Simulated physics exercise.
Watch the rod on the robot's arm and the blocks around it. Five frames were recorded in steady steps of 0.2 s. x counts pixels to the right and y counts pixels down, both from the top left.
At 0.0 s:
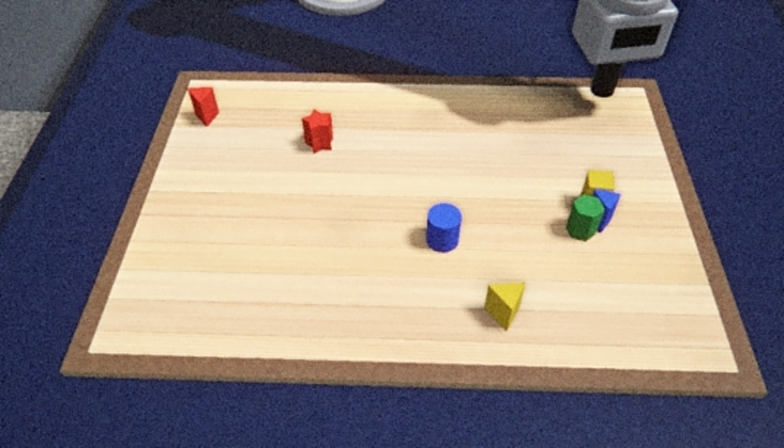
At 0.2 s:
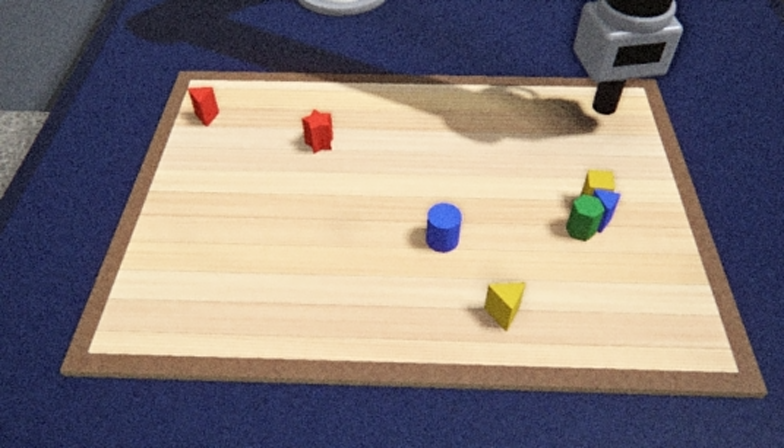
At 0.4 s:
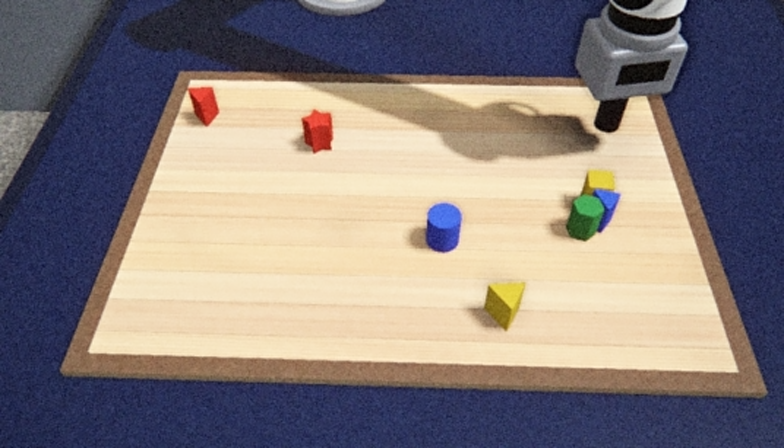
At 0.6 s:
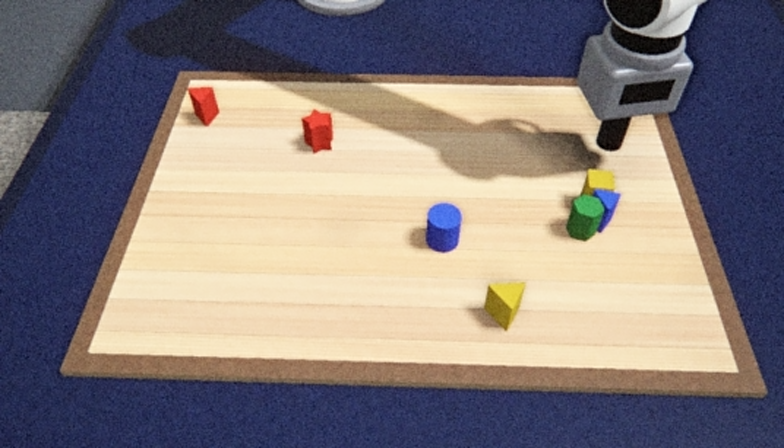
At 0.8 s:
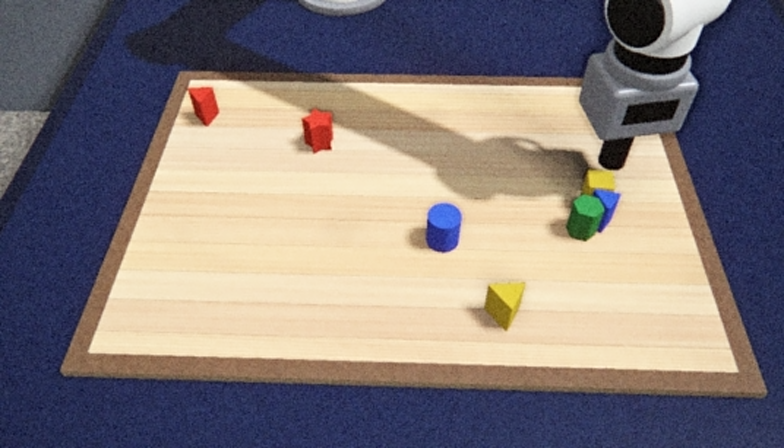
The clip opens on a wooden board with scattered red, blue, yellow and green blocks, a robot arm's dark rod near the upper right edge. The arm moves the rod steadily down the board toward the viewer, ending just above the clustered yellow, blue and green blocks, while every block stays still.
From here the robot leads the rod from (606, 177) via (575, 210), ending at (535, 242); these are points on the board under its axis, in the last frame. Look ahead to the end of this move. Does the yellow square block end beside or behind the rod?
Going by the path, yes.
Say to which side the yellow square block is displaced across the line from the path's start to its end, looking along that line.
Sideways, to the left.
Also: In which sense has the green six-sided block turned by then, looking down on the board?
The block turns clockwise.
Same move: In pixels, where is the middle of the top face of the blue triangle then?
I expect it at (613, 223).
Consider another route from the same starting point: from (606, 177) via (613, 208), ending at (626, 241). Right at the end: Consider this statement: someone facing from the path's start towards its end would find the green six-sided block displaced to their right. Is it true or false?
The statement is true.
On the path given first. One third of the way, rod at (591, 184); green six-sided block at (586, 216), turned 25° clockwise; yellow square block at (596, 194), turned 15° anticlockwise; blue triangle at (612, 210), turned 25° anticlockwise.
Two thirds of the way, rod at (567, 206); green six-sided block at (585, 240), turned 55° clockwise; yellow square block at (588, 218), turned 70° anticlockwise; blue triangle at (613, 223), turned 70° anticlockwise.
At the end, rod at (539, 227); green six-sided block at (590, 247), turned 65° clockwise; yellow square block at (579, 223), turned 130° anticlockwise; blue triangle at (613, 223), turned 75° anticlockwise.
